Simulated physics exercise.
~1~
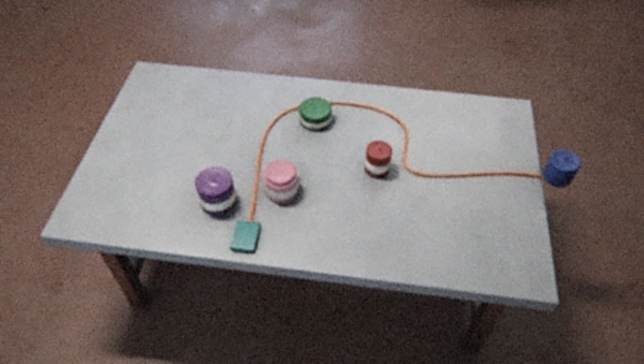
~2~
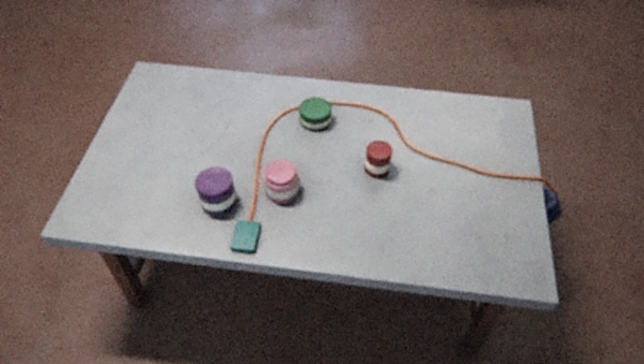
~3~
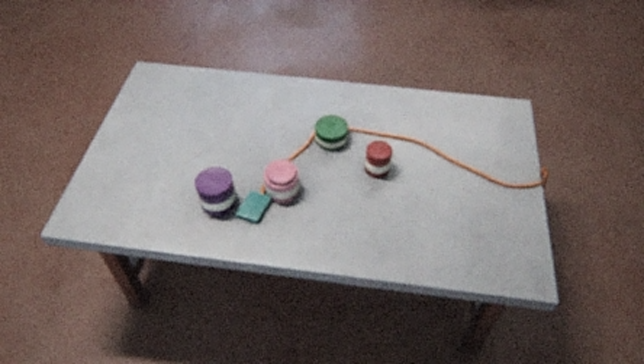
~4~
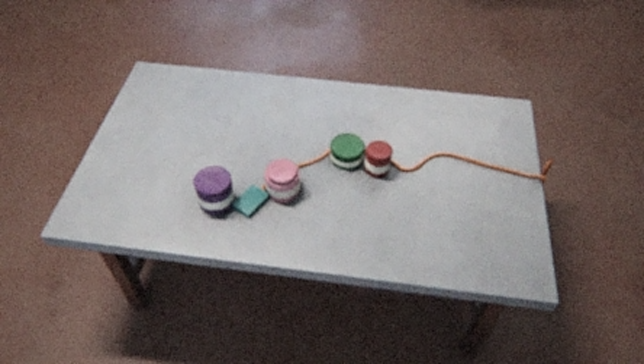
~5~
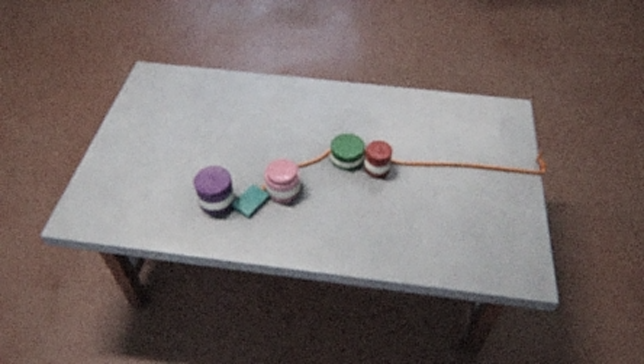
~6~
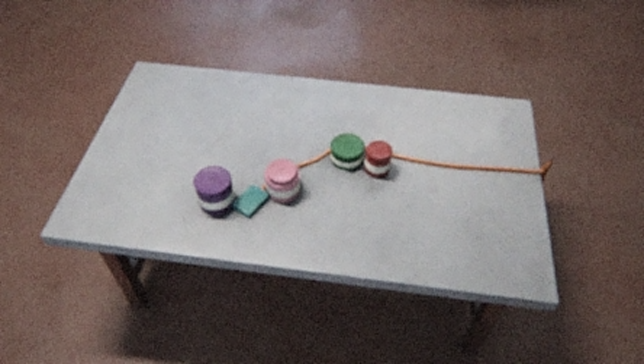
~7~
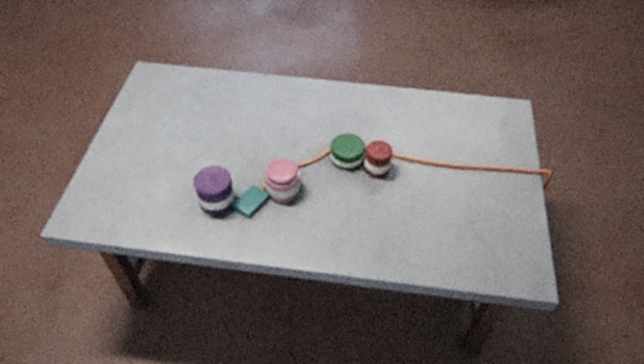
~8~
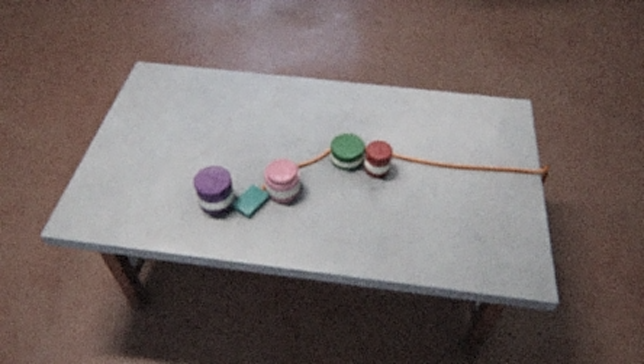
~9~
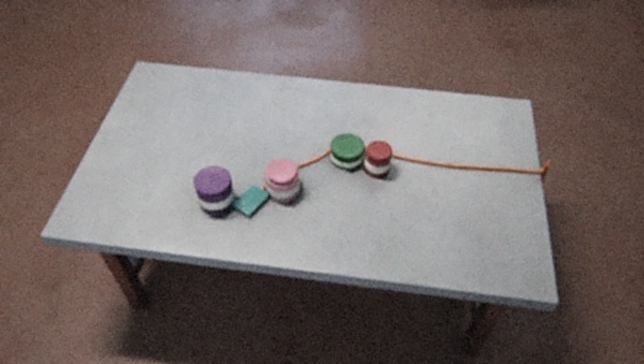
A blue speaker dropped off the right side of the table, pulling its orange cable, which dragged the green tin up against the red canister and slid the teal phone between the purple tin and pink jar, where everything settled with the cable taut.
